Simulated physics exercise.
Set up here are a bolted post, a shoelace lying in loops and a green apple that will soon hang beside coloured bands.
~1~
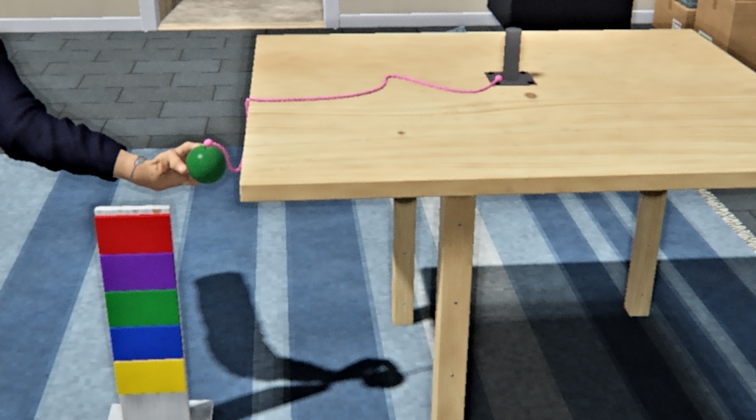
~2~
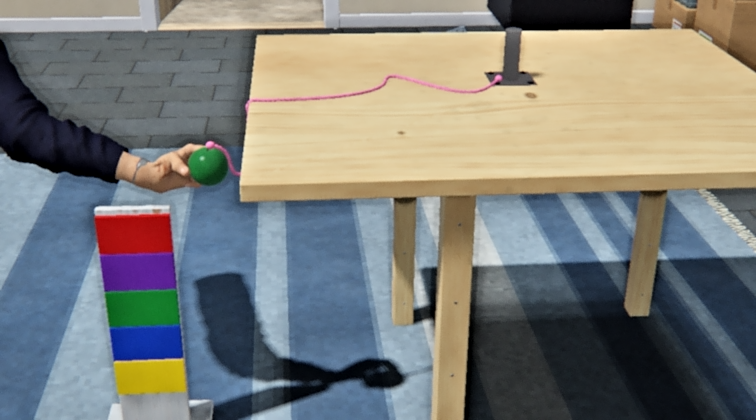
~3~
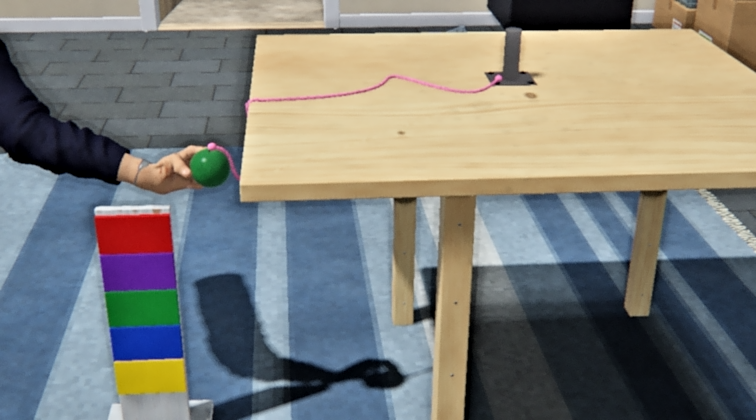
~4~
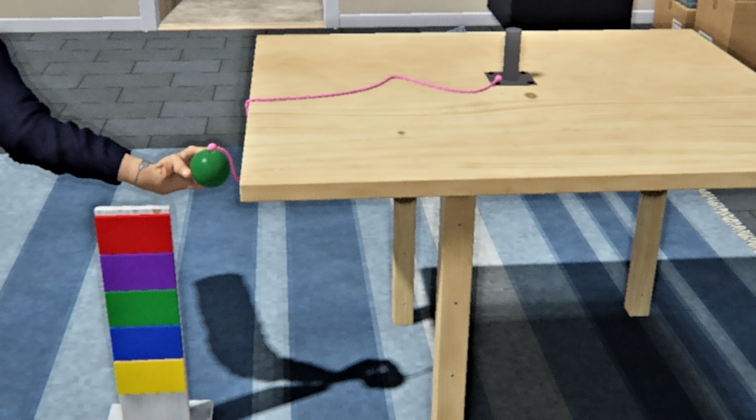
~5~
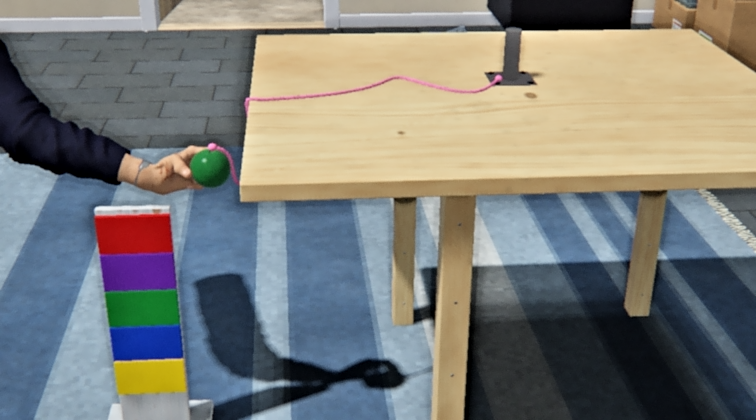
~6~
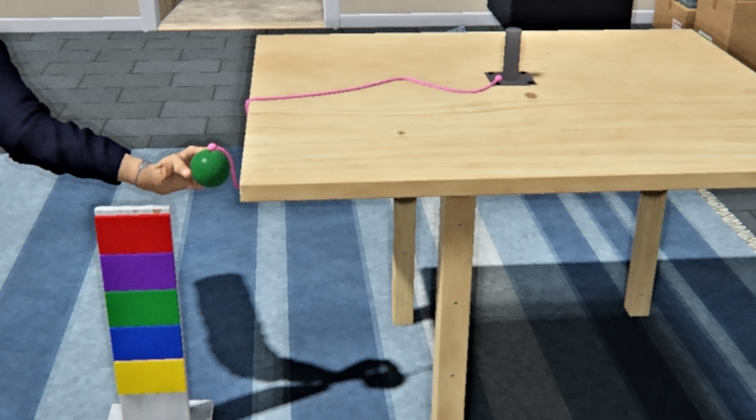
At the start, a hand holds a green ball just off the left edge of a wooden table, with a pink cord running from it across the tabletop to a dark bracket. The ball shifts very slightly right, then stays nearly still while the cord's bend flattens a little.
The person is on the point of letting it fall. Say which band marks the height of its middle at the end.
The green band marks it.
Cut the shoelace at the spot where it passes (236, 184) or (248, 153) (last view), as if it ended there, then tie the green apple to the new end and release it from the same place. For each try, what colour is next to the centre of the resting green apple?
First try: Purple; second try: Red.
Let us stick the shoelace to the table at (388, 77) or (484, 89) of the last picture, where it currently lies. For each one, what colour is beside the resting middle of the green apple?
Purple, then green.
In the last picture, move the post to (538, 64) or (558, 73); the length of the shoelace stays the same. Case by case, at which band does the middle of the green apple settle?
First try: Purple; second try: Purple.
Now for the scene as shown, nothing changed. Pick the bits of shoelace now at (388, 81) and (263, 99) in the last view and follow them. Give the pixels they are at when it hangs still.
The first moves to (351, 87), the second to (251, 132).
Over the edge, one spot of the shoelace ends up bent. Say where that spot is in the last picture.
That spot lies near (296, 97).
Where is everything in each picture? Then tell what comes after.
The first frame shows green apple (206, 164); red (134, 236); purple (138, 273); green (142, 309); blue (146, 344); yellow (150, 378).
The second frame shows green apple (208, 166); shoelace through (482, 90) (416, 81) (374, 90) (295, 100) (248, 139).
The third frame shows green apple (210, 168).
The fourth frame shows green apple (211, 168); shoelace through (482, 90) (416, 81) (365, 90) (284, 99) (250, 149).
The fifth frame shows green apple (211, 168).
The sixth frame shows green apple (211, 168); shoelace through (482, 90) (416, 81) (352, 90) (270, 99) (248, 161).
Soon after, apple near (235, 285); level with green.
After that, apple near (281, 283); level with green.
In the end, apple near (260, 292); level with green. The shoelace holds its middle at green.
